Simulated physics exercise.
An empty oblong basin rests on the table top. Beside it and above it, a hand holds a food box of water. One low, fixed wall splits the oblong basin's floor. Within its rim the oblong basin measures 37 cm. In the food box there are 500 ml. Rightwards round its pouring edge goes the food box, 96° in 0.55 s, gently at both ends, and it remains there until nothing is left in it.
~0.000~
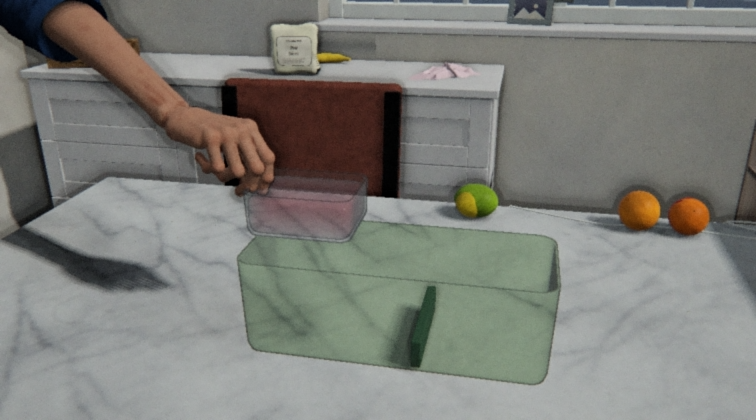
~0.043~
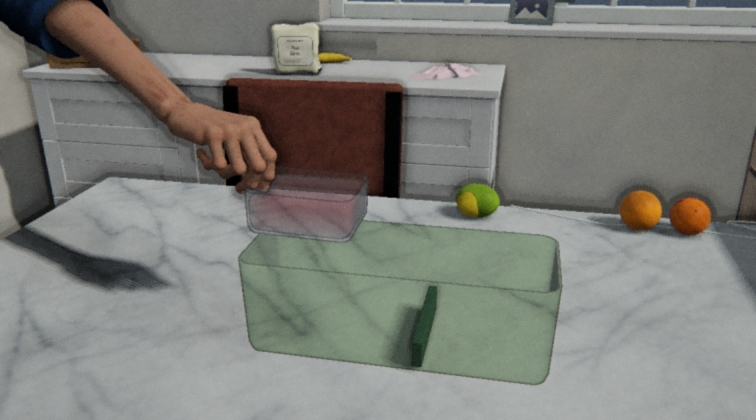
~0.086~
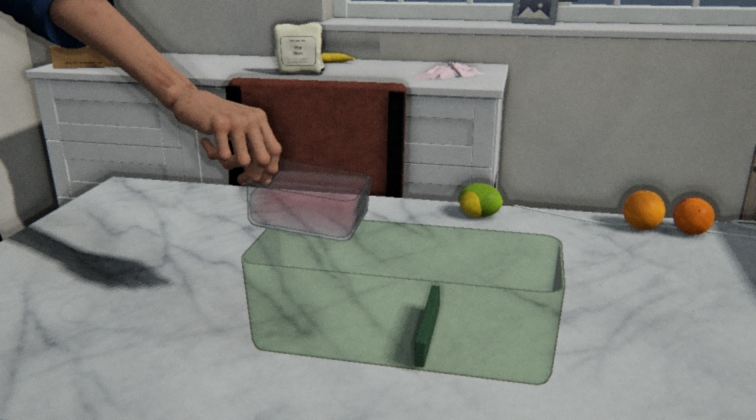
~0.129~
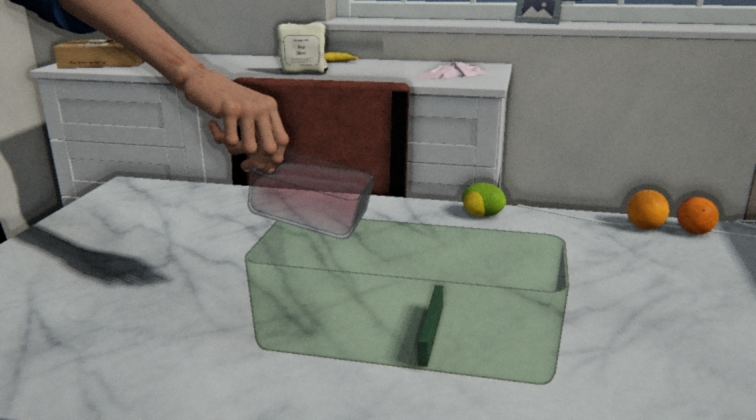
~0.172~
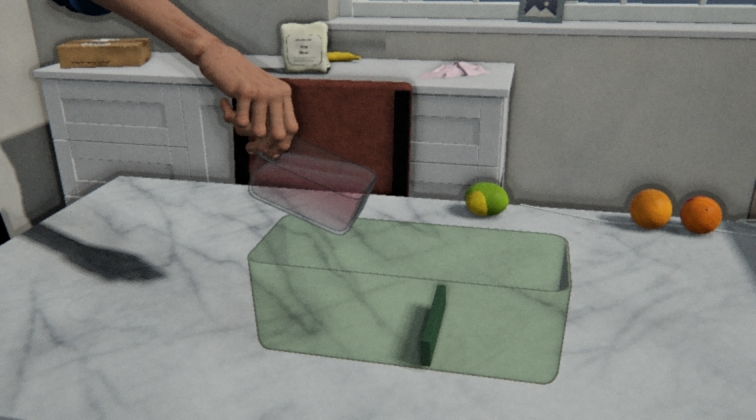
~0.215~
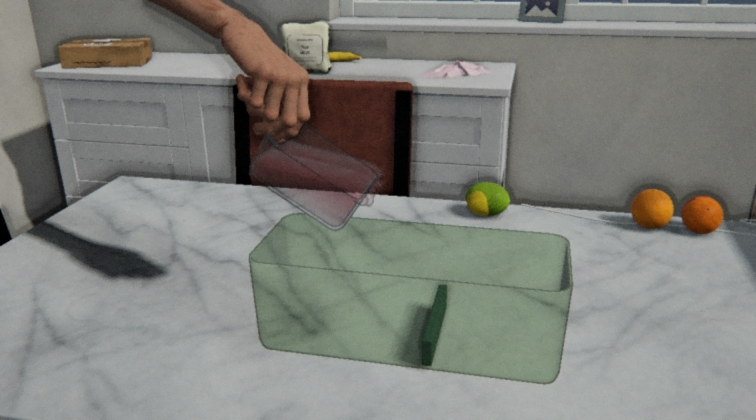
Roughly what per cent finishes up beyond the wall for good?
Roughly 68 per cent.
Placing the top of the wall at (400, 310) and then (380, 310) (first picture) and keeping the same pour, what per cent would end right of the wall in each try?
The first gives near 75 per cent and the second near 85 per cent.
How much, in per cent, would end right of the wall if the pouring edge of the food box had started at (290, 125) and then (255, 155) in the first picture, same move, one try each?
First 15, then 15 per cent.
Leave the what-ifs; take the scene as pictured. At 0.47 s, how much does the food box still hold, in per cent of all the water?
Close to 22 in a hundred.
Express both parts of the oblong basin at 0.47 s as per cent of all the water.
Left about 12, right about 14.
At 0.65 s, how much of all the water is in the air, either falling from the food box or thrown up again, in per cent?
Estimated airborne part: Roughly 5 per cent.
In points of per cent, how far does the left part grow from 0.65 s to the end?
That works out to roughly 16 per cent of the whole.
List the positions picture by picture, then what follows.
The first frame shows tilt 0°; pouring edge (360, 190); surface from (260, 186) to (360, 193); the oblong basin's rim runs from (256, 238) to (558, 265); the wall's top is at (424, 313).
The second frame shows tilt 1°; pouring edge (361, 190); surface from (261, 184) to (360, 192).
The third frame shows tilt 6°; pouring edge (363, 189); surface from (263, 181) to (363, 188).
The fourth frame shows tilt 12°; pouring edge (366, 189); surface from (266, 173) to (367, 184).
The fifth frame shows tilt 21°; pouring edge (369, 189); surface from (267, 162) to (372, 181); 2 per cent is over the edge.
The sixth frame shows tilt 32°; pouring edge (369, 189); surface from (269, 149) to (363, 175); 7 per cent is over the edge.
After 0.47 s the tilt is 91° and 22 per cent is still to pour, 12 is left of the wall and 14 right of it.
After 0.65 s the tilt is 96° and 2 per cent is still to pour, 14 is left of the wall and 79 right of it.
After 0.84 s the tilt is 96° and 0 per cent is still to pour, 26 is left of the wall and 69 right of it.
After 1.05 s the tilt is 96° and 0 per cent is still to pour, 30 is left of the wall and 68 right of it.
In the end 30 per cent lies left of the wall, 68 right of it and 2 outside.
